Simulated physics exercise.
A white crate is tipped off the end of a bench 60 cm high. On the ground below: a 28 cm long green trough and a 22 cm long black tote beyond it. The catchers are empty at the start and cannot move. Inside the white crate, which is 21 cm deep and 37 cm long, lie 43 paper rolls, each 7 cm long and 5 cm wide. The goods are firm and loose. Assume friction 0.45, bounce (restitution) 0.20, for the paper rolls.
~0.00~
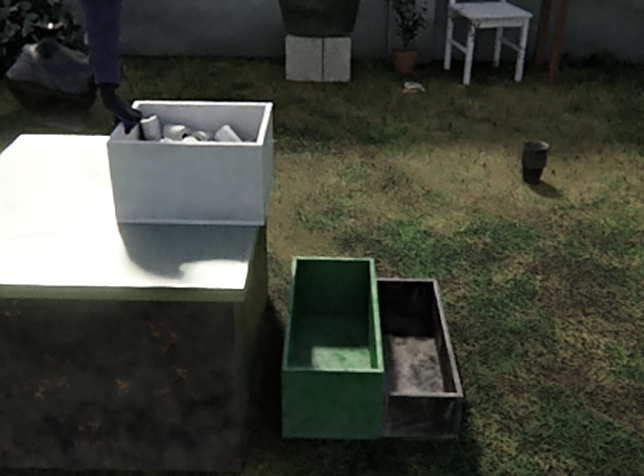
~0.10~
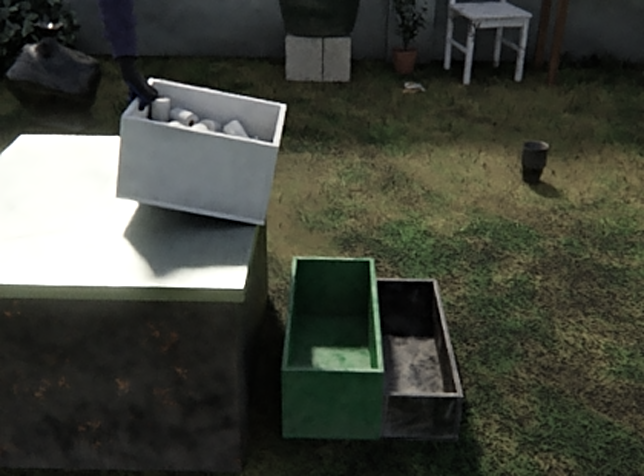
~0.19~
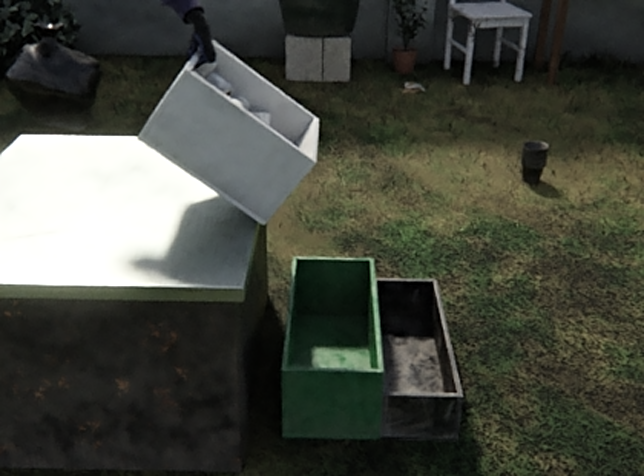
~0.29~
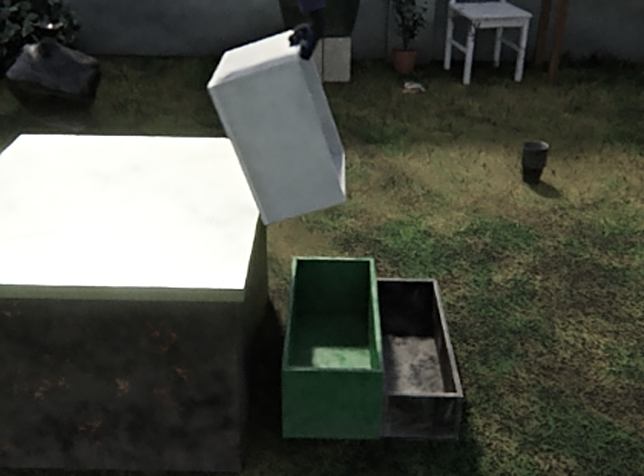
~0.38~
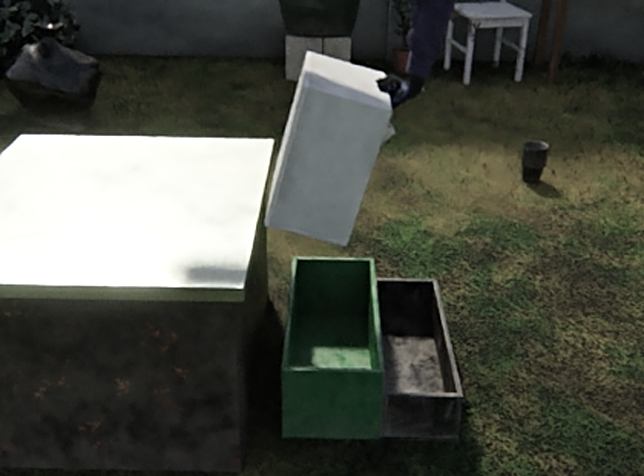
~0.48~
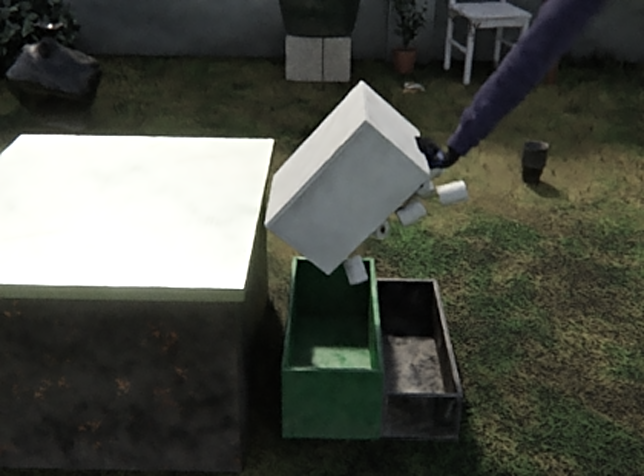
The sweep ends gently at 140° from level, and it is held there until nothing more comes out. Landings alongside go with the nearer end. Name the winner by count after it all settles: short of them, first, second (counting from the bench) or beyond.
The winner is past.
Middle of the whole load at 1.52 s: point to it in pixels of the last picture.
The centre sits near (457, 364).
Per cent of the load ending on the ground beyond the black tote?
50 %.
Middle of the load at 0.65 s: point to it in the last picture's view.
Around (438, 318).
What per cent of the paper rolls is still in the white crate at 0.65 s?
It comes to near 0 percent of it.
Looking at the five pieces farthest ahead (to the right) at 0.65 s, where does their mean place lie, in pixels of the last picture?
Their mean place is roughly (518, 344) in the last picture.
After 0.65 s, tilt 140°; 1 still in the white crate, 2 in the green trough, 7 in the black tote, 3 on the ground beyond the black tote and 30 in the air.
After 0.85 s, tilt 140°; 8 in the green trough, 11 in the black tote, 22 on the ground beyond the black tote and 2 in the air.
After 1.15 s, tilt 140°; 9 in the green trough, 12 in the black tote and 22 on the ground beyond the black tote.
Outcome (at 1.52 s), 9 in the green trough, 12 in the black tote and 22 on the ground beyond the black tote.
